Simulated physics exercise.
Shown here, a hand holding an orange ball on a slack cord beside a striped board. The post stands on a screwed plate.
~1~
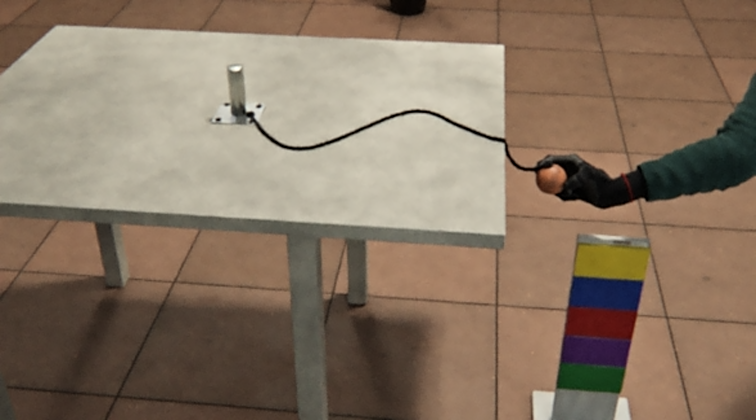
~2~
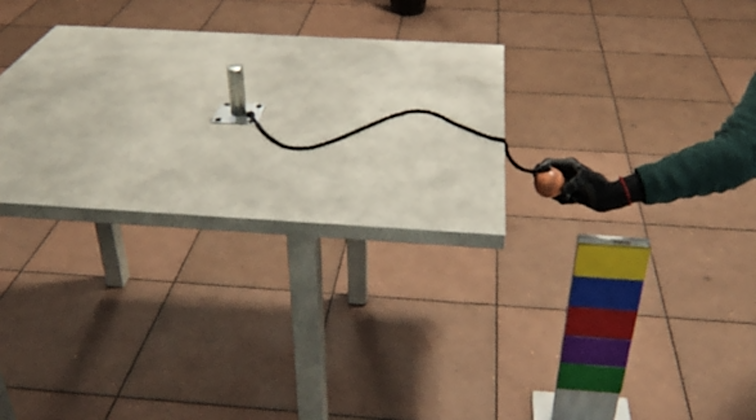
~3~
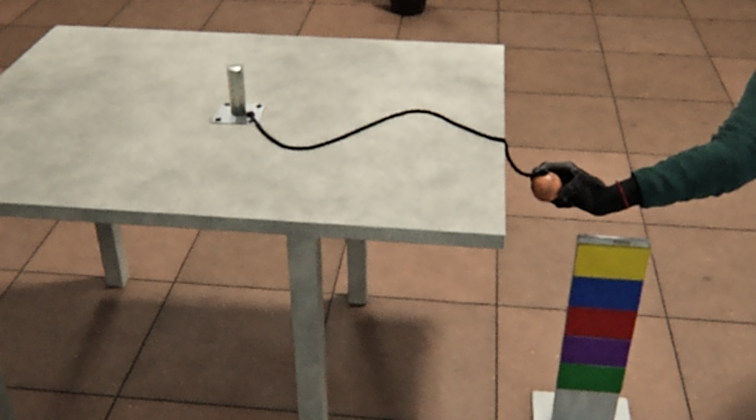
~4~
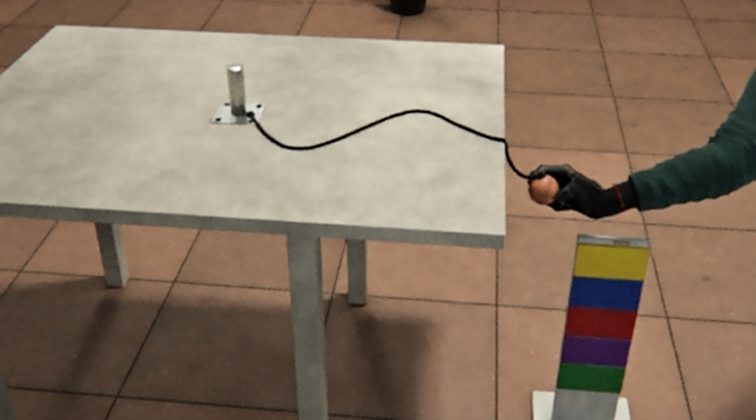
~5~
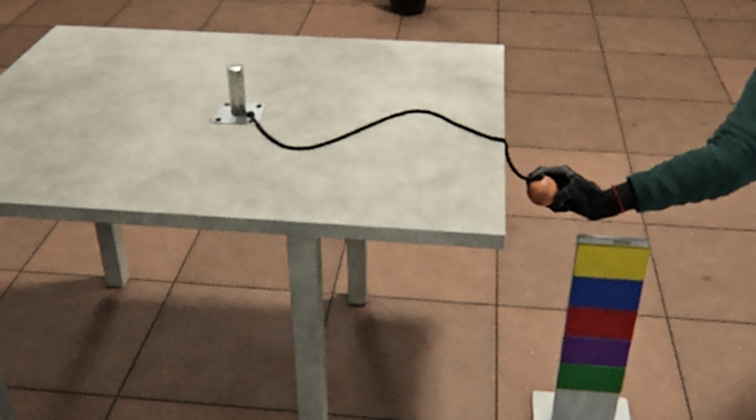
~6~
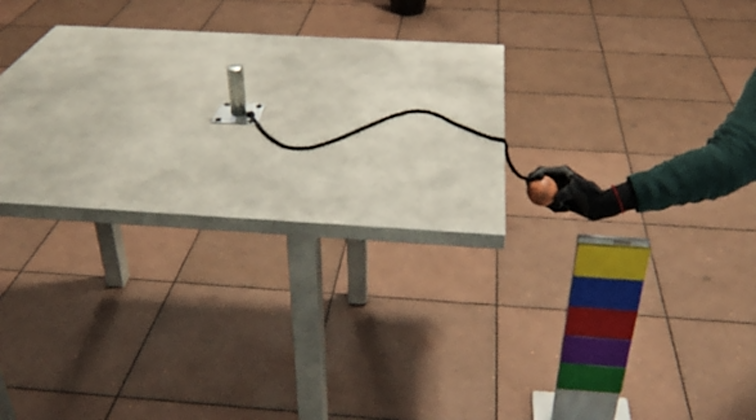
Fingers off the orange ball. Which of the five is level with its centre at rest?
Its middle rests at the blue band.
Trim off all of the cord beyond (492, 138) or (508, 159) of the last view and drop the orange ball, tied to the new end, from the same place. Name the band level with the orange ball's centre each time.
It would be above them all; yellow.
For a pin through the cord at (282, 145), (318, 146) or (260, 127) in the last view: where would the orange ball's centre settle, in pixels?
Try by try, around (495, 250), (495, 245) and (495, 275).
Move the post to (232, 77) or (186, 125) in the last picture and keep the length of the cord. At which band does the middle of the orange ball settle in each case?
Try by try: Yellow; yellow.
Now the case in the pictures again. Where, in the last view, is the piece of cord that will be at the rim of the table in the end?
Near (440, 116).
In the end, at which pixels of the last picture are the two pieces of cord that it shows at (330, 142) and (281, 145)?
At (372, 128), then (322, 122).
Soon after, ball near (496, 264); level with yellow.
After that, ball near (484, 282); level with blue.
In the end, ball near (497, 283); level with blue. The blue one.
